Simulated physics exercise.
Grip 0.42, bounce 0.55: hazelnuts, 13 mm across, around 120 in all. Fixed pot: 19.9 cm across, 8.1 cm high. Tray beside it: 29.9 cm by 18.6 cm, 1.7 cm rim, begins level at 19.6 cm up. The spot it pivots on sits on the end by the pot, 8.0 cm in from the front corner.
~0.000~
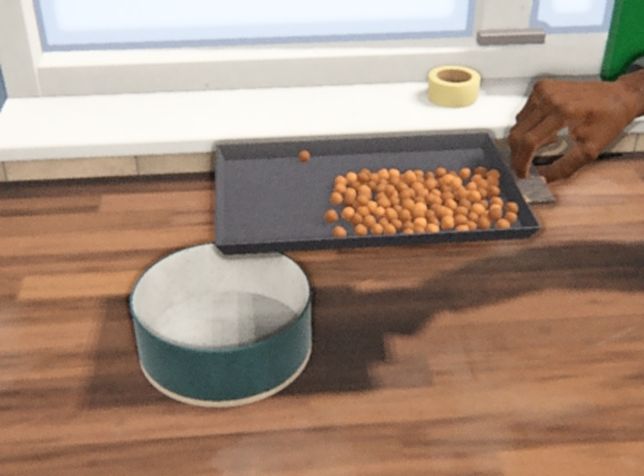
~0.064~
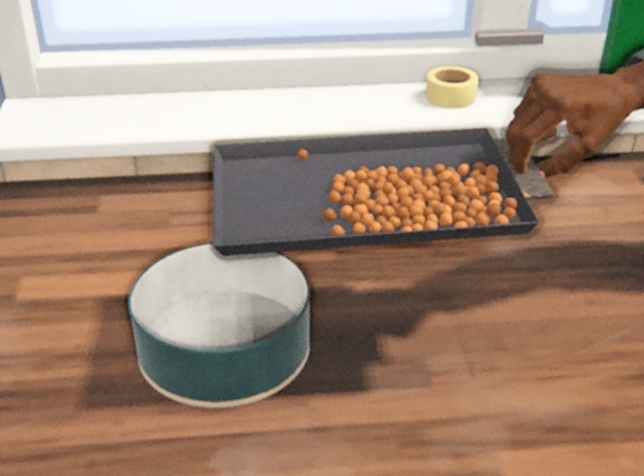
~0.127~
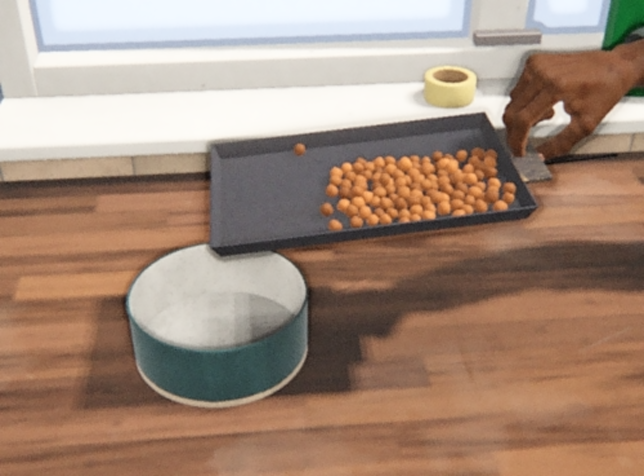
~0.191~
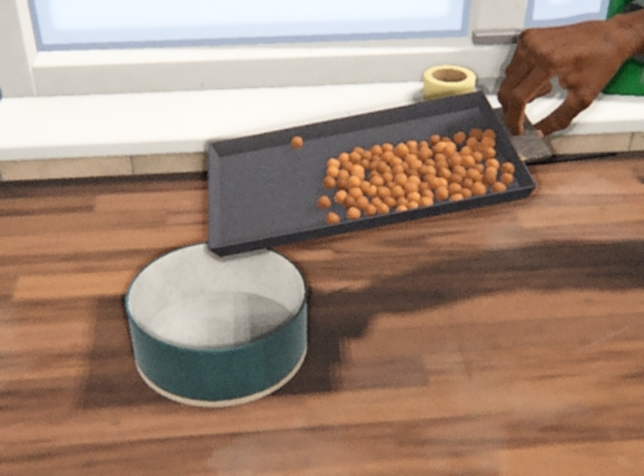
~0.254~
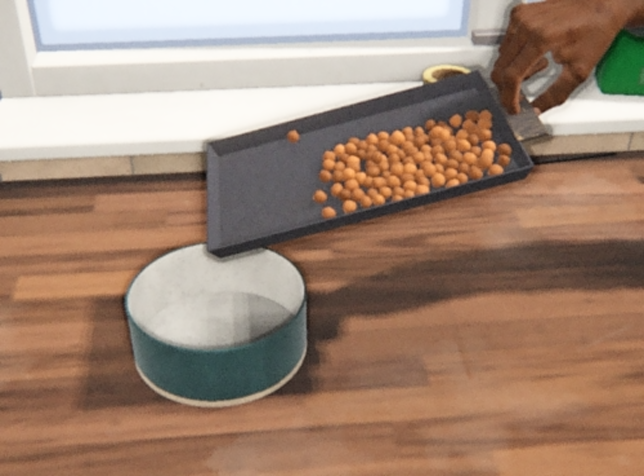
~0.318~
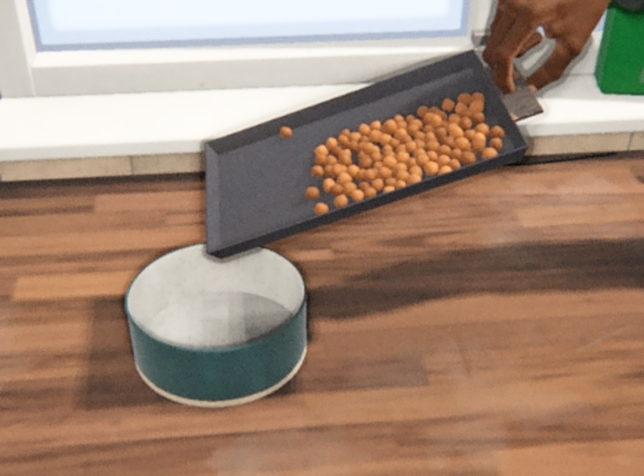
Hand raising the right end of a dark tray of small orange-brown balls, which shift slightly left, beside a green pot.
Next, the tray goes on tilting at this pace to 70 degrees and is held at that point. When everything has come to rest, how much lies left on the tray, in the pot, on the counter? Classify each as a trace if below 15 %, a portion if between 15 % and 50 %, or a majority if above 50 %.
Tray: A trace. Pot: A majority. Counter: A portion.
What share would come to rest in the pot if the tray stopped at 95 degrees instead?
Estimate: Roughly 55 percent.
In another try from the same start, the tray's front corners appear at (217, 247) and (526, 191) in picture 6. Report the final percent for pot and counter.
In the pot: 50 per cent; on the counter: 50 per cent.
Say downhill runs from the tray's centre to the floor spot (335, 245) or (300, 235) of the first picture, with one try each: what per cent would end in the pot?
Roughly 25 per cent on the first try and 40 per cent on the second.
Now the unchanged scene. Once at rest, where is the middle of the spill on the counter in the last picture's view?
The middle of the spill sits at roughly (96, 444).
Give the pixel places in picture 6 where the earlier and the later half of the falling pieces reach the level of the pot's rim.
Around (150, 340), then around (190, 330).
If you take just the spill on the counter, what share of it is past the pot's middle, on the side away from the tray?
Near 90 in a hundred.
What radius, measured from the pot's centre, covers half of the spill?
Distance: Around 20 cm.
Then, at 0.66 s, tilt 44 degrees; the tray holds 95 %, the pot 0 %.
After 0.88 s, tilt 60 degrees; the tray holds 50 %, the pot 10 %.
After 1.22 s, tilt 70 degrees; the tray holds 15 %, the pot 40 %.
By 2.5 s all is still; tray 0 %, pot 60 %, counter 40 %.
